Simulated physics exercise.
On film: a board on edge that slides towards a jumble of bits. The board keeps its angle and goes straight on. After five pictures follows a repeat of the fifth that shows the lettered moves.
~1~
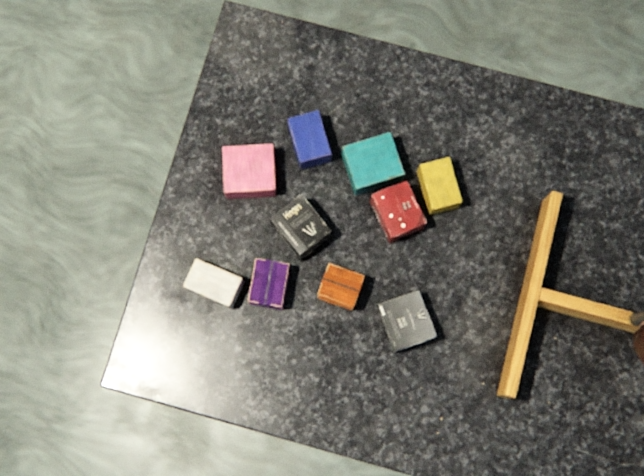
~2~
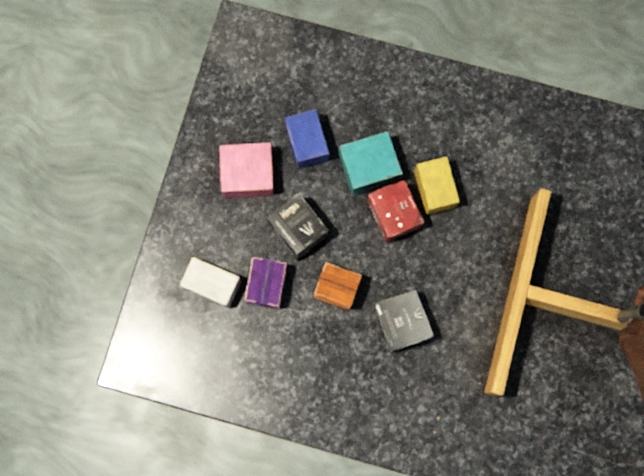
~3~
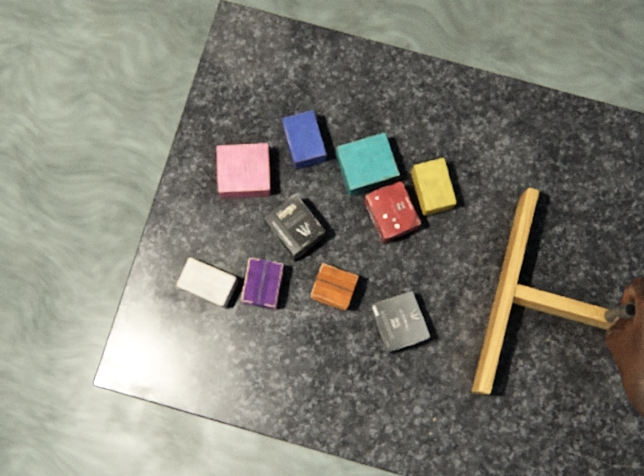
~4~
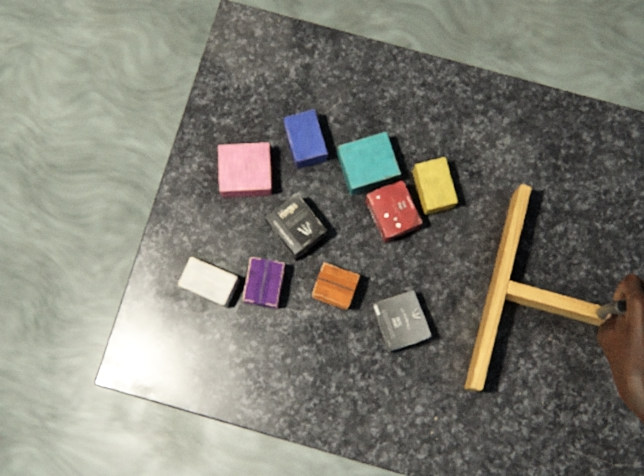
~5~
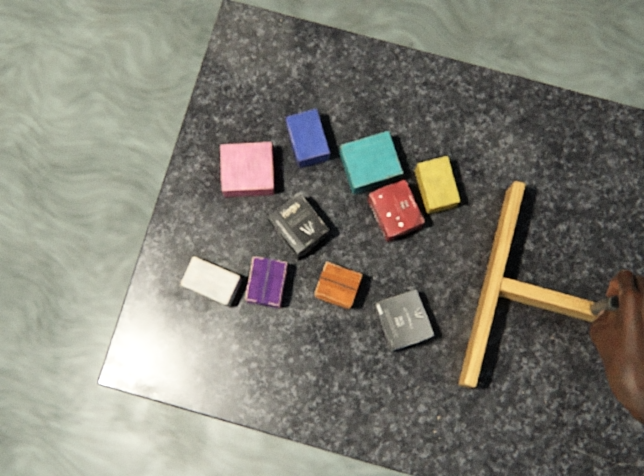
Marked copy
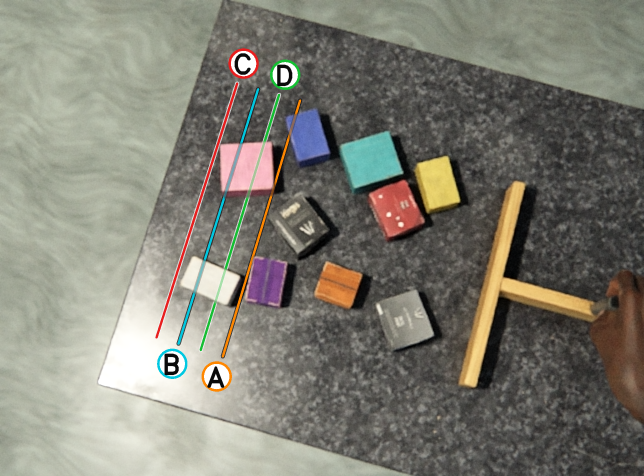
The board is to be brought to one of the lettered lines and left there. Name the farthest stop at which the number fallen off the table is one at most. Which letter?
No farther than A.
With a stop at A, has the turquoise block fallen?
By then, no.
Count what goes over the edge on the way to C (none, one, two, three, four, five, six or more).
By then, six or more.
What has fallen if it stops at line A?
The white block.
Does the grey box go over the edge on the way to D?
No.
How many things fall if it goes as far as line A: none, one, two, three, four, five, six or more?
In all, one.
On the marked copy, A at (263, 225); B at (219, 213); C at (198, 207); D at (241, 219).
Following A. Soon after the start, board (411, 258); yellow block (411, 168); turquoise block (362, 160).
Later, board (327, 235); white block (164, 280); pink block (232, 168).
In the end, board (265, 218); white block over the edge; blue block (200, 88); one fallen.
As for the rest, B drops four; C drops seven; D drops two.
